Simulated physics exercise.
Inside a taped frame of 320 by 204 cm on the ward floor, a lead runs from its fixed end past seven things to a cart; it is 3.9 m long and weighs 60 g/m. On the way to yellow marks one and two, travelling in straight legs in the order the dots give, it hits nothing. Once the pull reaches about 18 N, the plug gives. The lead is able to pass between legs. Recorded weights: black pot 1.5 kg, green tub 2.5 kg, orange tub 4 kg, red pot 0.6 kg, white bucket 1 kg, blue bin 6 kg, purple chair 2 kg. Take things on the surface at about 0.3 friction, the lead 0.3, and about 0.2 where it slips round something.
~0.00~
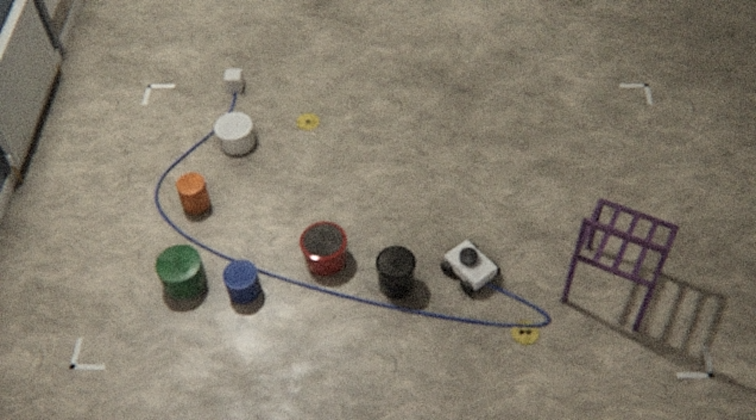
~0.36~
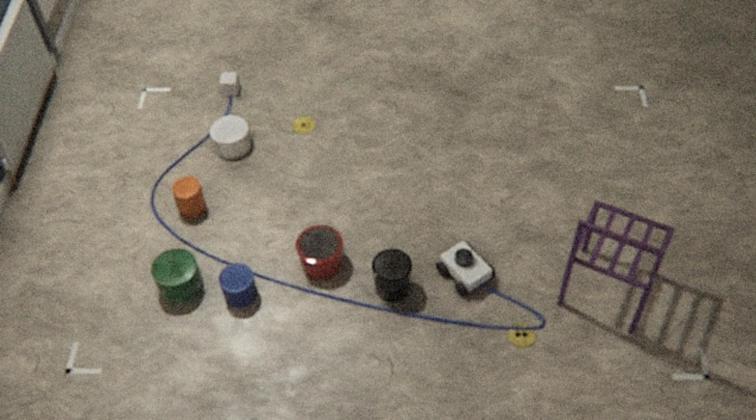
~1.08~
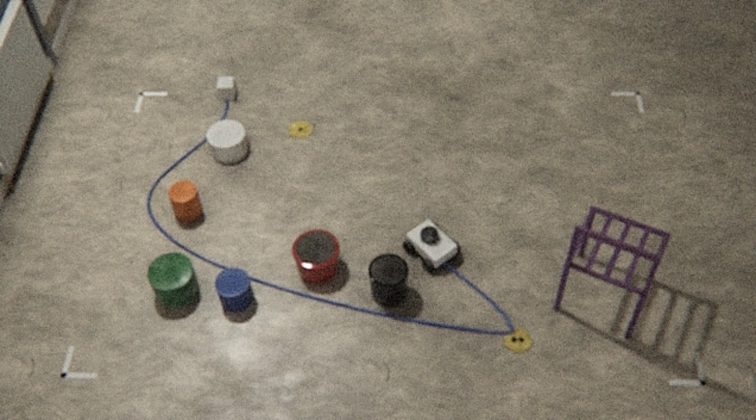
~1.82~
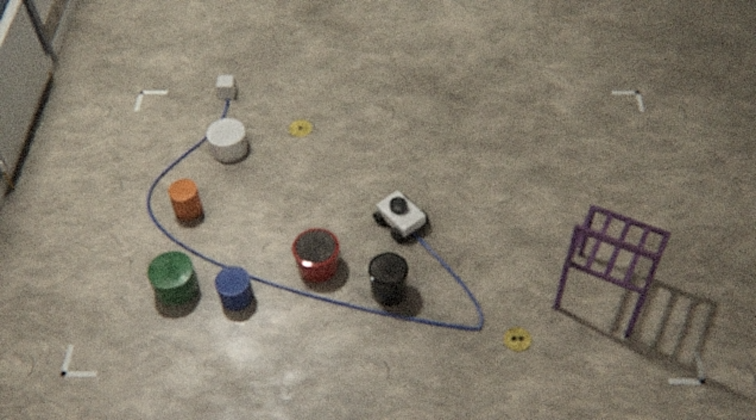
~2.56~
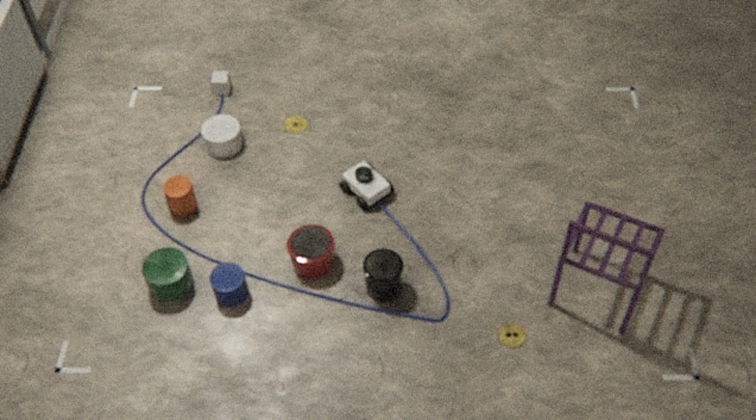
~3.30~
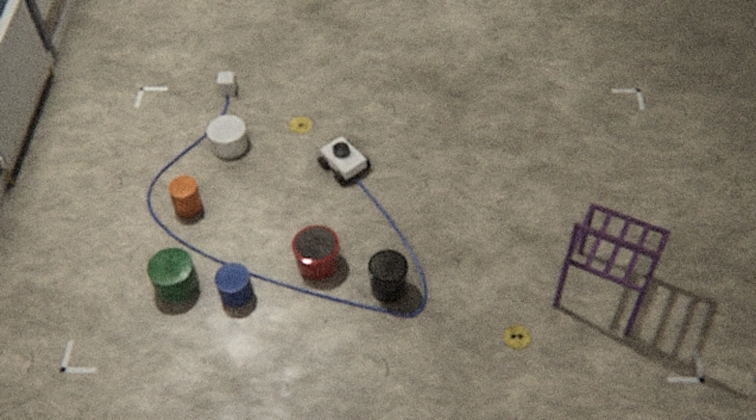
A small white cart trailing a blue lead rolls up and left past several pots.
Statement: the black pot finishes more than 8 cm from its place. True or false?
False.
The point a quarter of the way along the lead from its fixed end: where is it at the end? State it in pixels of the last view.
Roughly (174, 205).
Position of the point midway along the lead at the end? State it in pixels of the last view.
About (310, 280).
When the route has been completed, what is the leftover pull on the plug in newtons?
0 N.
At 5.1 s, cart at (313, 137), lead slack at the fixed end; nothing else has moved.
At 6.9 s, cart at (376, 198), lead slack at the fixed end; nothing else has moved.
At 8.6 s, cart at (448, 268), lead slack at the fixed end; nothing else has moved.
At 10.4 s, cart at (517, 335), lead slack at the fixed end; nothing else has moved.
At 10.8 s, cart at (517, 335), lead slack at the fixed end; black pot 0 cm off its start at (388, 266).
